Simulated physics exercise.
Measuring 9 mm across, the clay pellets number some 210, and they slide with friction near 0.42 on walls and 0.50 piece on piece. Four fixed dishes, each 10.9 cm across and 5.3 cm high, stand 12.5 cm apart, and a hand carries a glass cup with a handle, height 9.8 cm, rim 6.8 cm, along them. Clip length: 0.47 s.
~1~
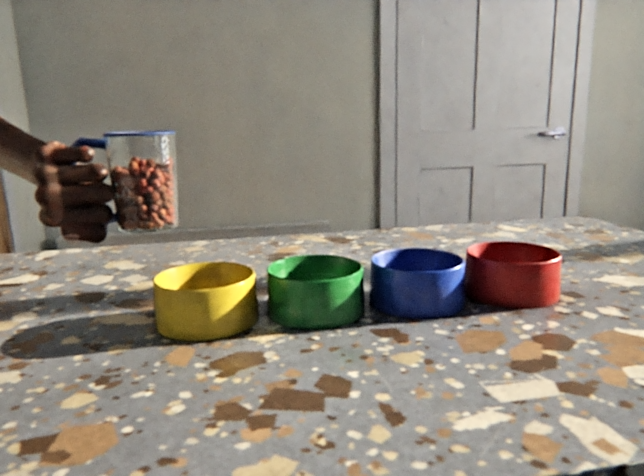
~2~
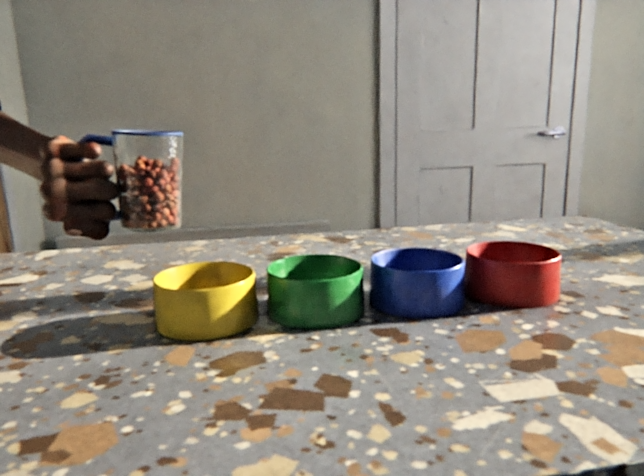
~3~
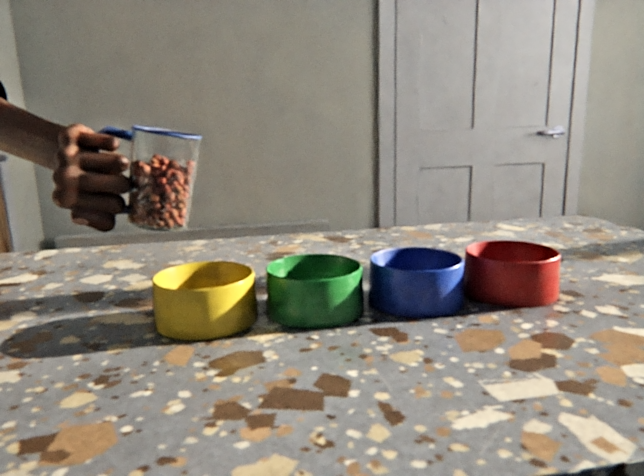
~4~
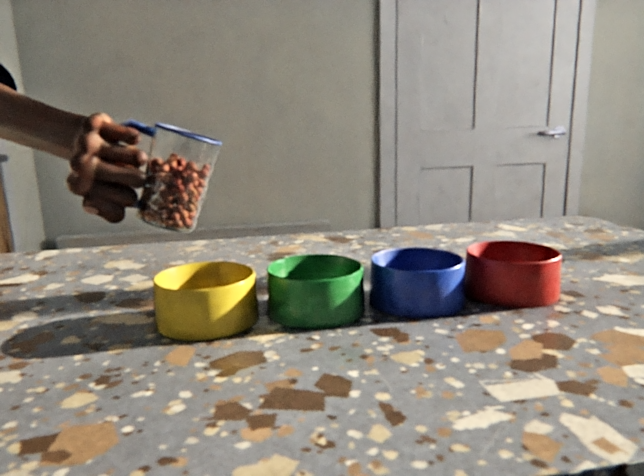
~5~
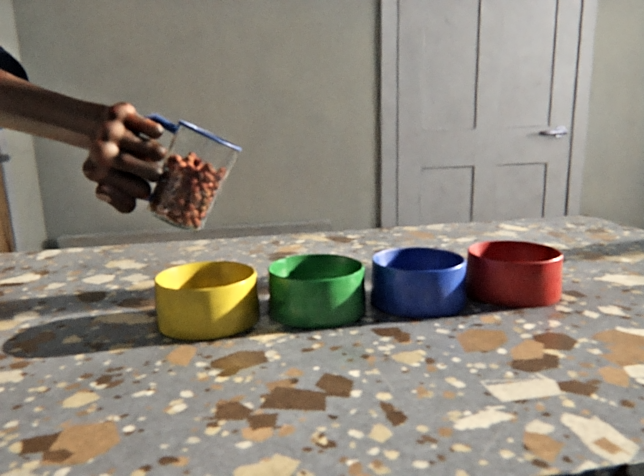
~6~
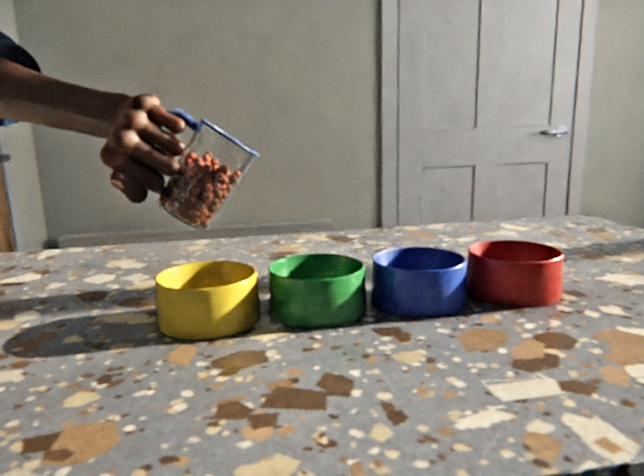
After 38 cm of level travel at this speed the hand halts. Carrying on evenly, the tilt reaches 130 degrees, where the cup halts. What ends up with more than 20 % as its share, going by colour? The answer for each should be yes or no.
Red - no, blue - yes, green - no, yellow - no, counter - no.
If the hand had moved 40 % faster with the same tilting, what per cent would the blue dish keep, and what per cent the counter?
Blue: 10; counter: 20.
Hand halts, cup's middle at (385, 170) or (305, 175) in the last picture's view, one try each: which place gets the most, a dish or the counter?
First try: Blue; second try: Green.
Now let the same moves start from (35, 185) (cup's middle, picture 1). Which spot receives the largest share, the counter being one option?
Green.
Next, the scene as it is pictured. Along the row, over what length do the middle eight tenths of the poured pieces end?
It covers some 6 centimetres of the row.
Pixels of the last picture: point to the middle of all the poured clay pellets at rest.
My guess is close to (426, 285).
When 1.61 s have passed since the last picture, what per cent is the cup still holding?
Around 0 percent.
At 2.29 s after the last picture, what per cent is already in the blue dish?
About 100 per cent by then.
Then, 0.97 s after the last picture, tilt 116 degrees; cup holds 85 %, blue 10 %.
Then, 1.61 s after the last picture, tilt 130 degrees; cup holds 0 %, blue 100 %.
Then, 2.29 s after the last picture, tilt 130 degrees; cup holds 0 %, blue 100 %.
In the end, red 0 %, blue 100 %, green 0 %, yellow 0 %, counter 0 %.
